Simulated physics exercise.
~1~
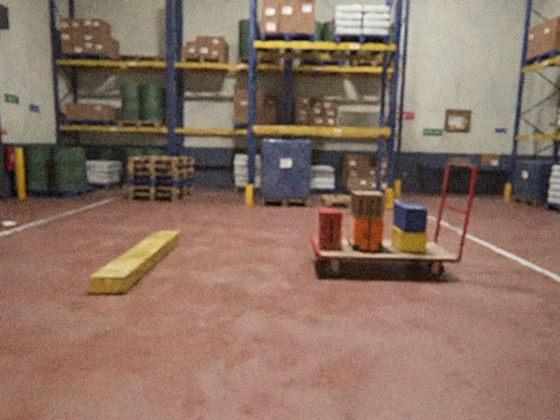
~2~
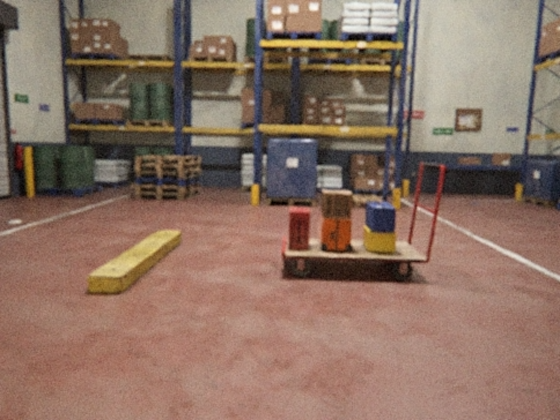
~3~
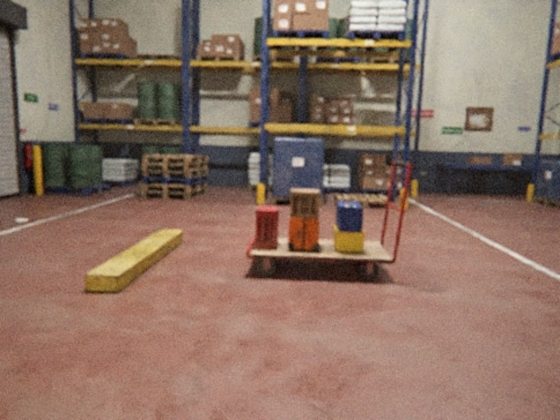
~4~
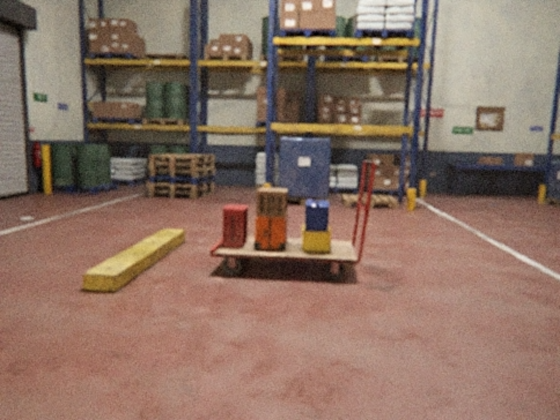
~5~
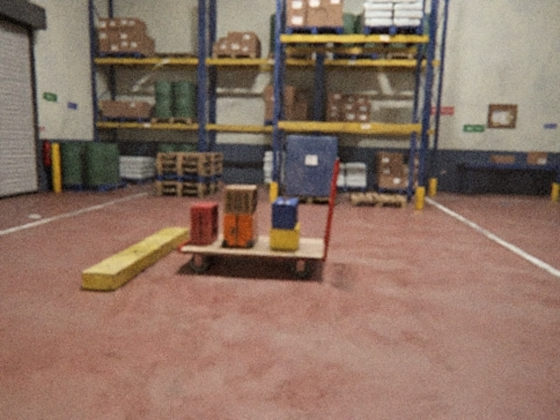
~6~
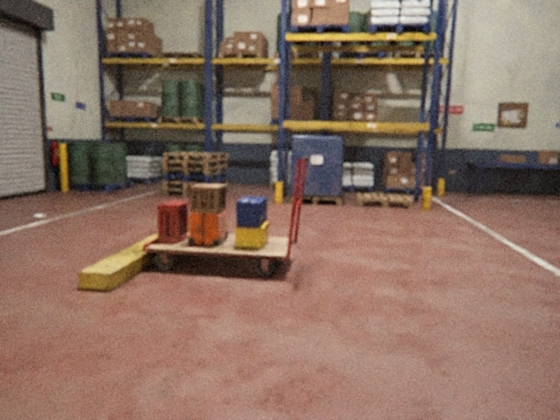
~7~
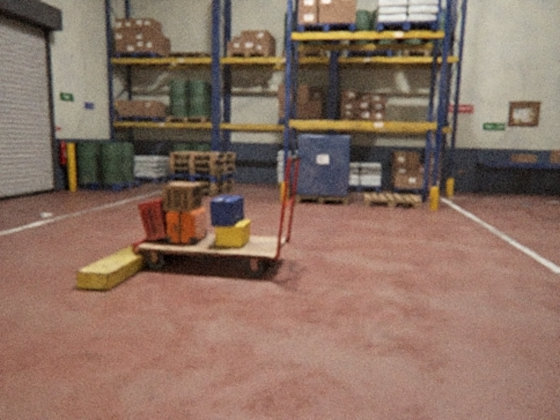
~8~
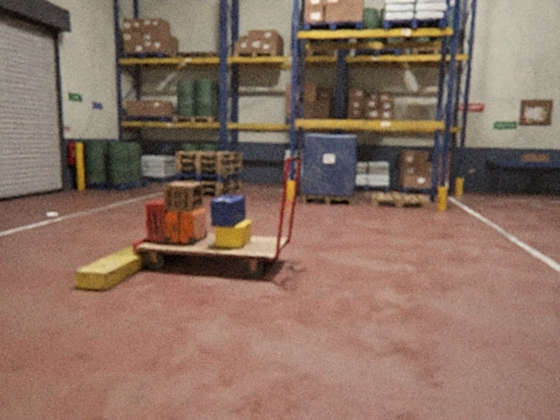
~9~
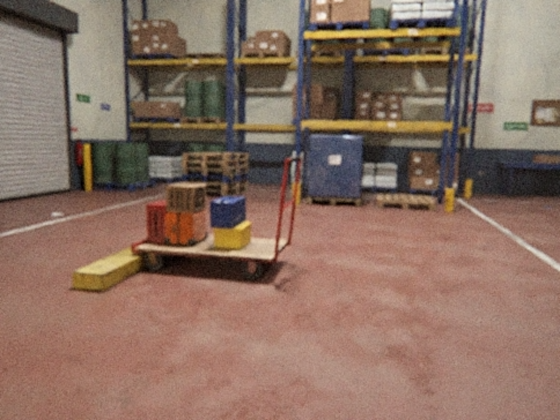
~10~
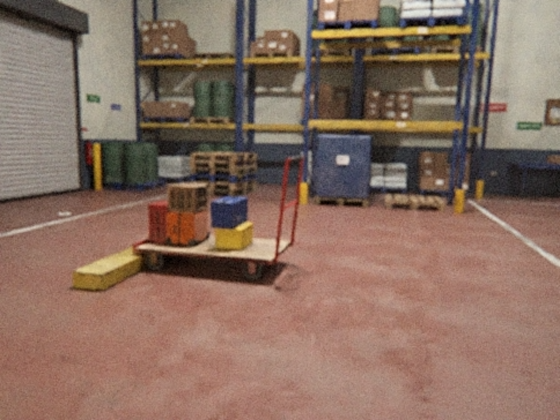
A flat cart with a red handle rolls left across the reddish floor of a warehouse, seen from low down and side-on, with tall blue and yellow racking behind. It carries a red crate at the left, a brown crate on top of an orange suitcase in the middle, and a blue parcel on a yellow tote near the handle. The cart reaches a long yellow kerb and stops abruptly. The load shifts left, and the red crate leans briefly, then settles upright. At the end everything rests on the deck, both stacks still standing.
